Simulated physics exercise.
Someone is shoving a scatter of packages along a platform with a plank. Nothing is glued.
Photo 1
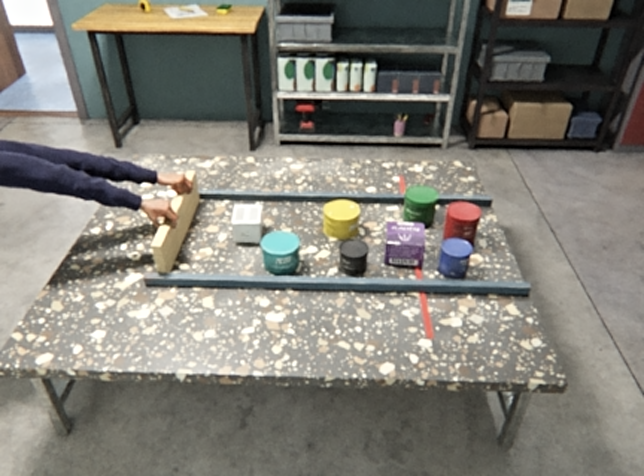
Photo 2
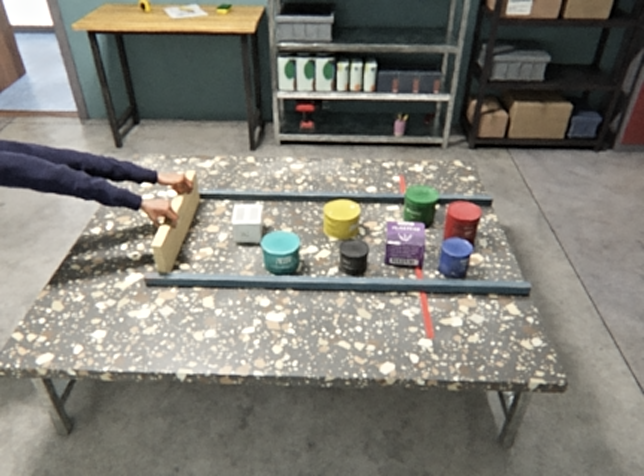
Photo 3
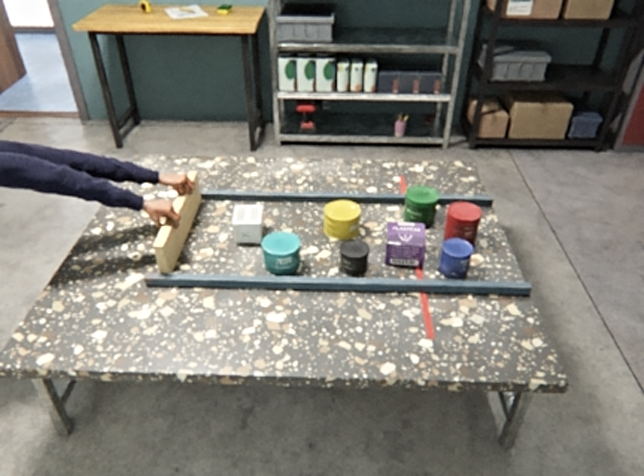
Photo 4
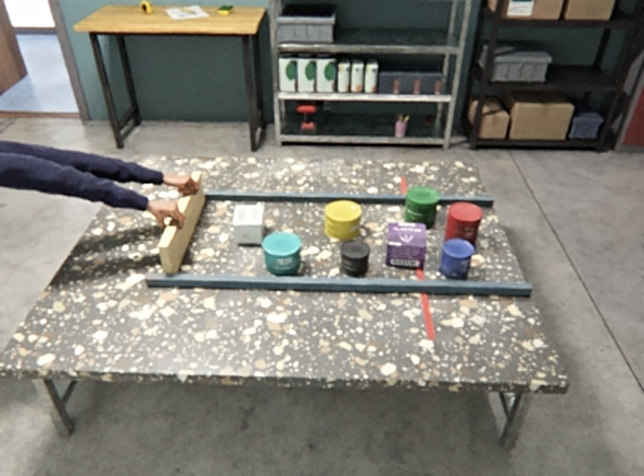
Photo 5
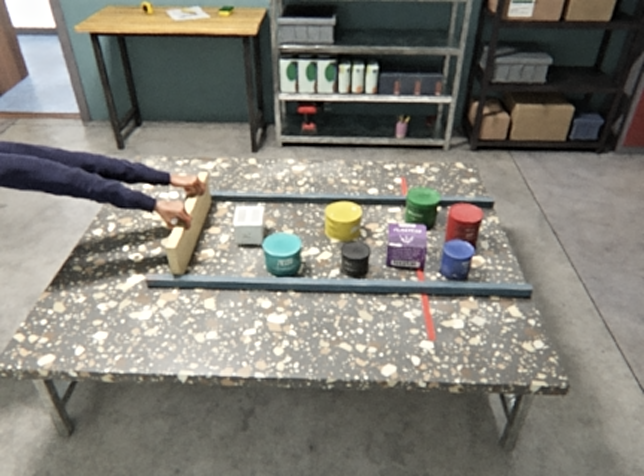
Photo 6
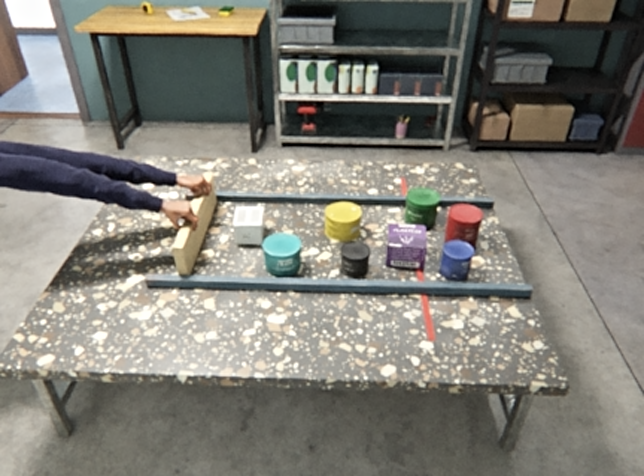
A pair of dark-sleeved hands slowly slides a wooden plank a short way rightward along a speckled table between two blue-grey rails, while the packages and the camera stay practically still. In front of it sit a white tote, teal container, yellow canister, black pail, purple box, and green, red and blue pails near red tape. The workshop, seen from slightly above, has shelves and a workbench behind.
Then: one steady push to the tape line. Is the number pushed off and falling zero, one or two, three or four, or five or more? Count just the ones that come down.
The fall count stays at nil.
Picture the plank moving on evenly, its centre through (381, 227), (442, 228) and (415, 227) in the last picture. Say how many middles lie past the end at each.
In order of the places given, that's 0, 2 and 0.
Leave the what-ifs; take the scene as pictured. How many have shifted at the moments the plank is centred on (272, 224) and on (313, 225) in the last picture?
Tally at point one: 2; at point two: 4.
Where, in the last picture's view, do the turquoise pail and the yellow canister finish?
Going in order: First (439, 259), then (458, 225).
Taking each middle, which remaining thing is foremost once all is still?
That's the red pail.
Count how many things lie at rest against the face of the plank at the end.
Well, it touches 2.
Soon after, none off yet; red pail at rest near (463, 227); blue pail at rest near (456, 261); green pail at rest near (421, 208).
Then, none off yet; red pail at rest near (463, 227); blue pail moving near (459, 262); green pail moved a little near (433, 205).
At rest, the number that fall off is zero.
